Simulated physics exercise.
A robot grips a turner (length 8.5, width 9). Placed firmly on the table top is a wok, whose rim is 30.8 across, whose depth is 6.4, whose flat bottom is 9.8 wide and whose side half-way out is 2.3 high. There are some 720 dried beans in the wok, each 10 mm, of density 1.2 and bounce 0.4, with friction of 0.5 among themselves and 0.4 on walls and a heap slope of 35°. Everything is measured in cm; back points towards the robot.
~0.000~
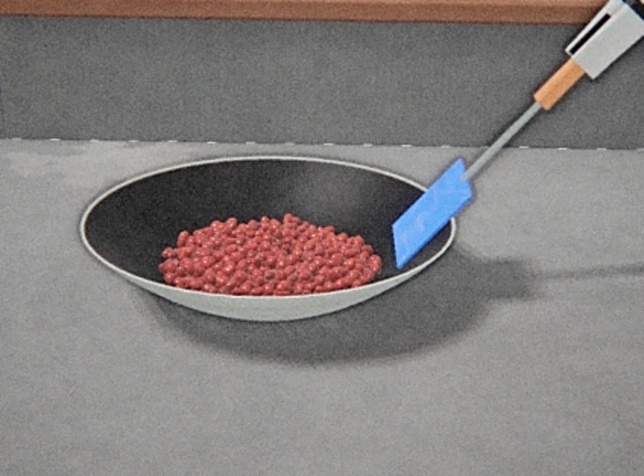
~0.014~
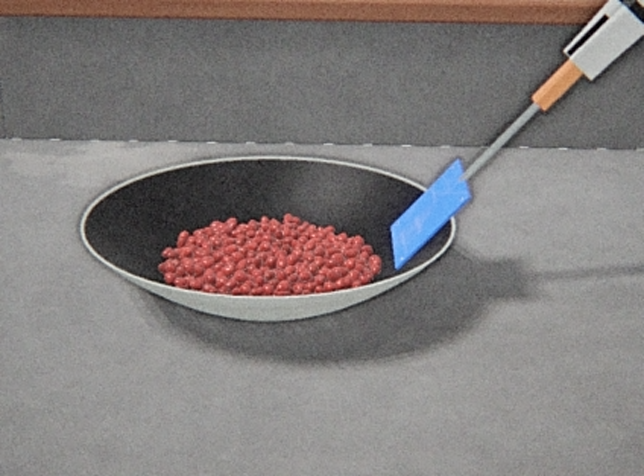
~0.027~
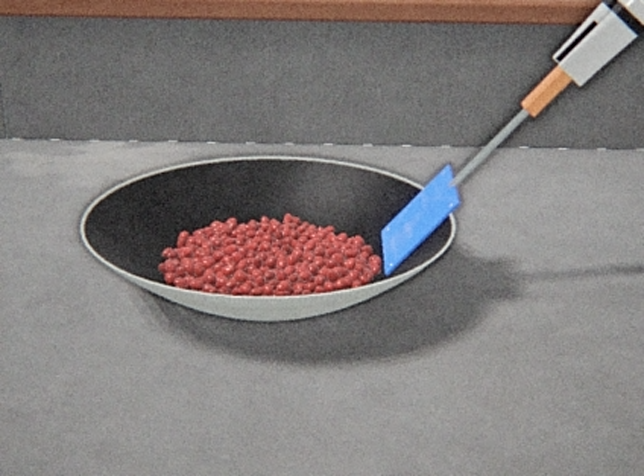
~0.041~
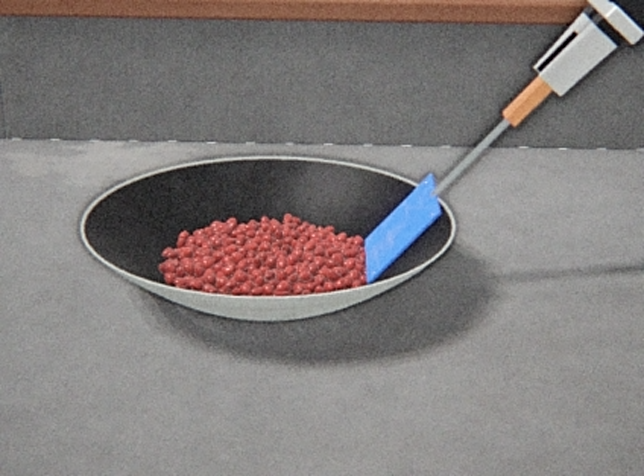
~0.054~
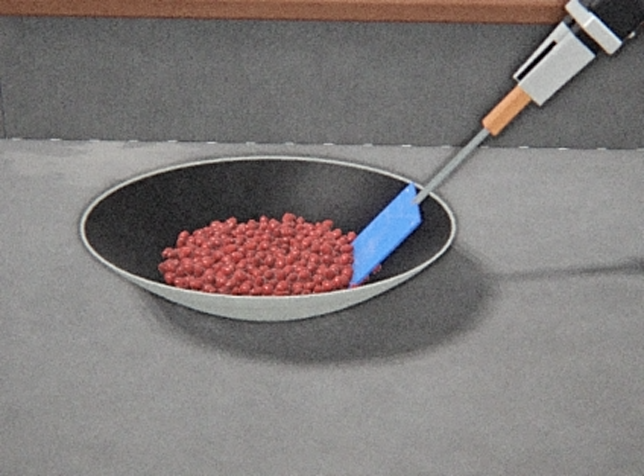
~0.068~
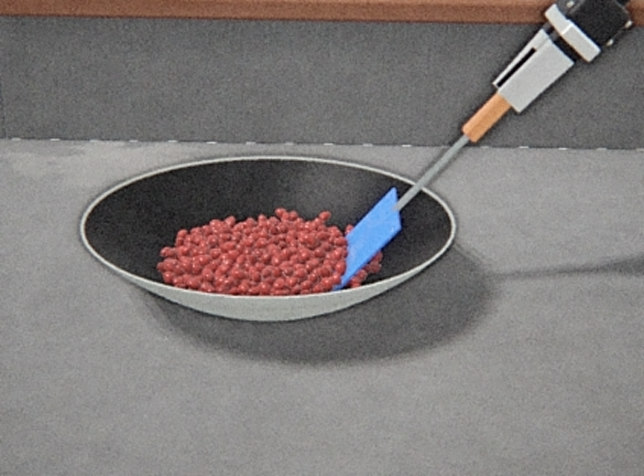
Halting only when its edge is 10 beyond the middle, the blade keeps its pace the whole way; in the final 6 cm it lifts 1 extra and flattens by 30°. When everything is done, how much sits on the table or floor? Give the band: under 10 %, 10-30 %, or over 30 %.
Band: Over 30 %.
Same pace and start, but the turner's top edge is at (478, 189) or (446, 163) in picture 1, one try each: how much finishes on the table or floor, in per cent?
First try around 40 percent, second around 40 percent.
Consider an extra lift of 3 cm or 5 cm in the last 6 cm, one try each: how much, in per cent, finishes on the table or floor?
First try around 40 percent, second try around 40 percent.
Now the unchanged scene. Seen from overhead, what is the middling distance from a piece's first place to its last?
Some 13 cm.
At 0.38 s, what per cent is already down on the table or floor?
My estimate is roughly 20 %.
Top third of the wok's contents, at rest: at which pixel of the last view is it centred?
Pixel position: Approx. (156, 235).
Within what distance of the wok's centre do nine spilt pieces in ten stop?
40 cm.
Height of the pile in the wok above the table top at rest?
6.5 cm.
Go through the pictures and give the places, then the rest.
The first picture shows the turner top edge at (466, 177), sloping 49°; upper third of the load around (269, 255), from x 165 to 375, top at y 220; 721 in the wok.
The second picture shows the turner top edge at (464, 178), sloping 49°; upper third of the load around (269, 255), from x 165 to 375, top at y 220.
The third picture shows the turner top edge at (454, 183), sloping 49°; upper third of the load around (269, 255), from x 165 to 375, top at y 220.
The fourth picture shows the turner top edge at (436, 193), sloping 49°; upper third of the load around (269, 255), from x 165 to 375, top at y 220.
The fifth picture shows the turner top edge at (417, 201), sloping 49°; upper third of the load around (270, 254), from x 165 to 375, top at y 220.
The sixth picture shows the turner top edge at (397, 207), sloping 49°; upper third of the load around (272, 253), from x 165 to 375, top at y 215; 721 in the wok.
After 0.11 s, sloping 49°, highest piece 7 above the table; 721 in the wok.
After 0.16 s, sloping 43°, highest piece 9 above the table; 721 in the wok.
After 0.38 s, sloping 19°, highest piece 7 above the table; 419 in the wok, 142 on the table or floor, 160 on the blade or in flight.
After 1.43 s, sloping 19°, highest piece 7 above the table; 417 in the wok, 304 on the table or floor.
In the end, 417 in the wok, 304 on the table or floor. That is 42 % on the table or floor.
